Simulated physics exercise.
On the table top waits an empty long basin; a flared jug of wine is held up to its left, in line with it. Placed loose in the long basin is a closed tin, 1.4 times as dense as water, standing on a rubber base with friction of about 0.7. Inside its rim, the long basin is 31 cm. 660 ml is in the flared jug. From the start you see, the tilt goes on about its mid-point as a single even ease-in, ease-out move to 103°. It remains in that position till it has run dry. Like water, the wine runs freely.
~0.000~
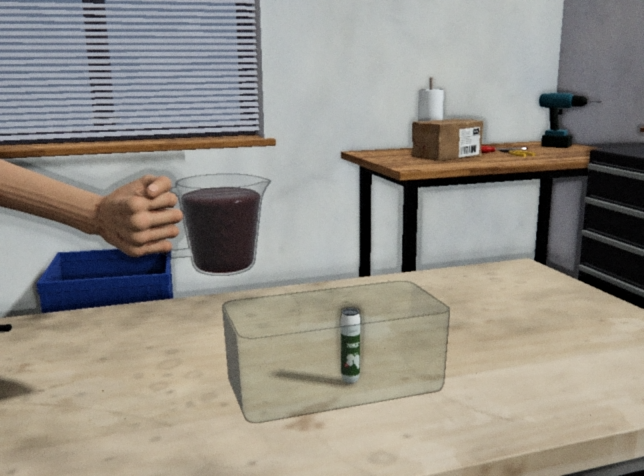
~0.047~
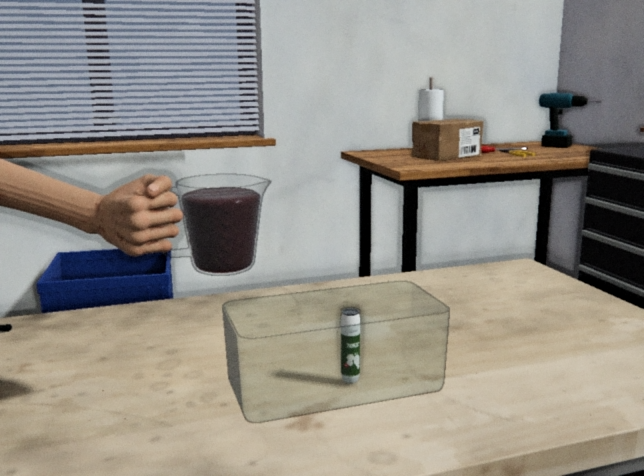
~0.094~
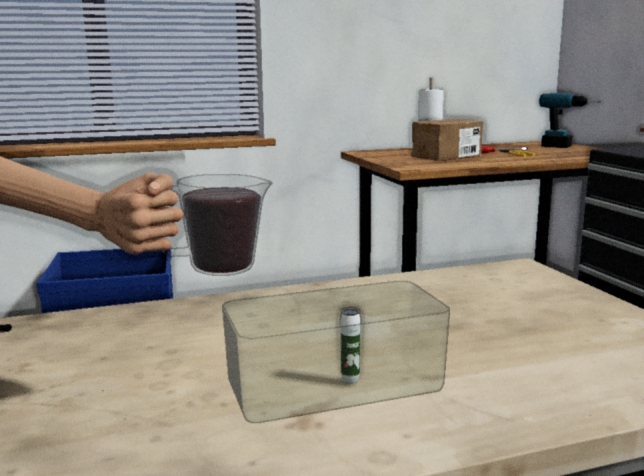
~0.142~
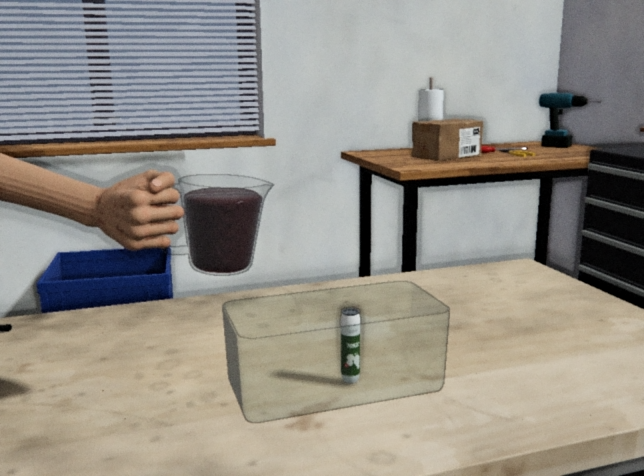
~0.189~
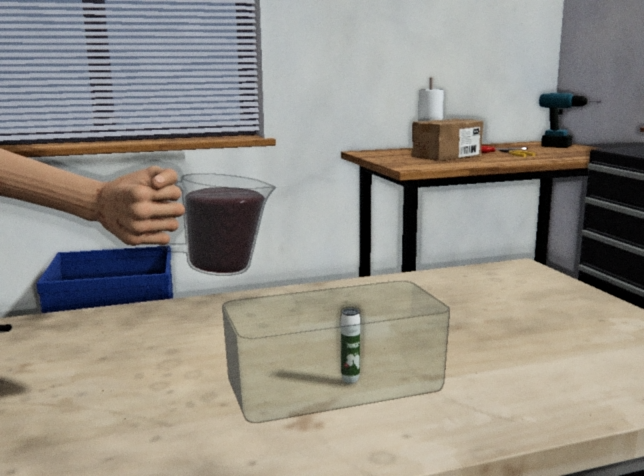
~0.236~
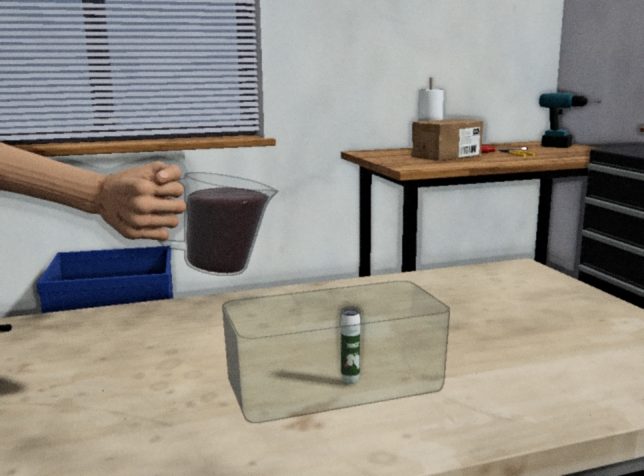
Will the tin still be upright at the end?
It's still up.
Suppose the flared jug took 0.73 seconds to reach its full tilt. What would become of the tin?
The tin stays on its base.
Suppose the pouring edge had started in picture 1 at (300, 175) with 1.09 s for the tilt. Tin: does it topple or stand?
Result: Tin tipped over.
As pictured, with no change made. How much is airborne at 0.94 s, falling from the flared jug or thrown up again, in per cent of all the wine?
Around 18 percent of it is airborne.
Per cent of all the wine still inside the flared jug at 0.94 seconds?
22 %.
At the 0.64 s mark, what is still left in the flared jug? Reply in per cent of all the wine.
About 76 per cent.
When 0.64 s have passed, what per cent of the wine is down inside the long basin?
Roughly 6 percent.
By 0.64 s the tilt is 66° and 76 per cent is still to pour; the tin stands where it began.
By 0.94 s the tilt is 98° and 22 per cent is still to pour; the tin stands 1 cm from where it began.
By 1.25 s the tilt is 103° and 1 per cent is still to pour; the tin stands 1 cm from where it began.
By 1.59 s the tilt is 103° and 0 per cent is still to pour; the tin stands 1 cm from where it began.
At rest the tin stands where it began.
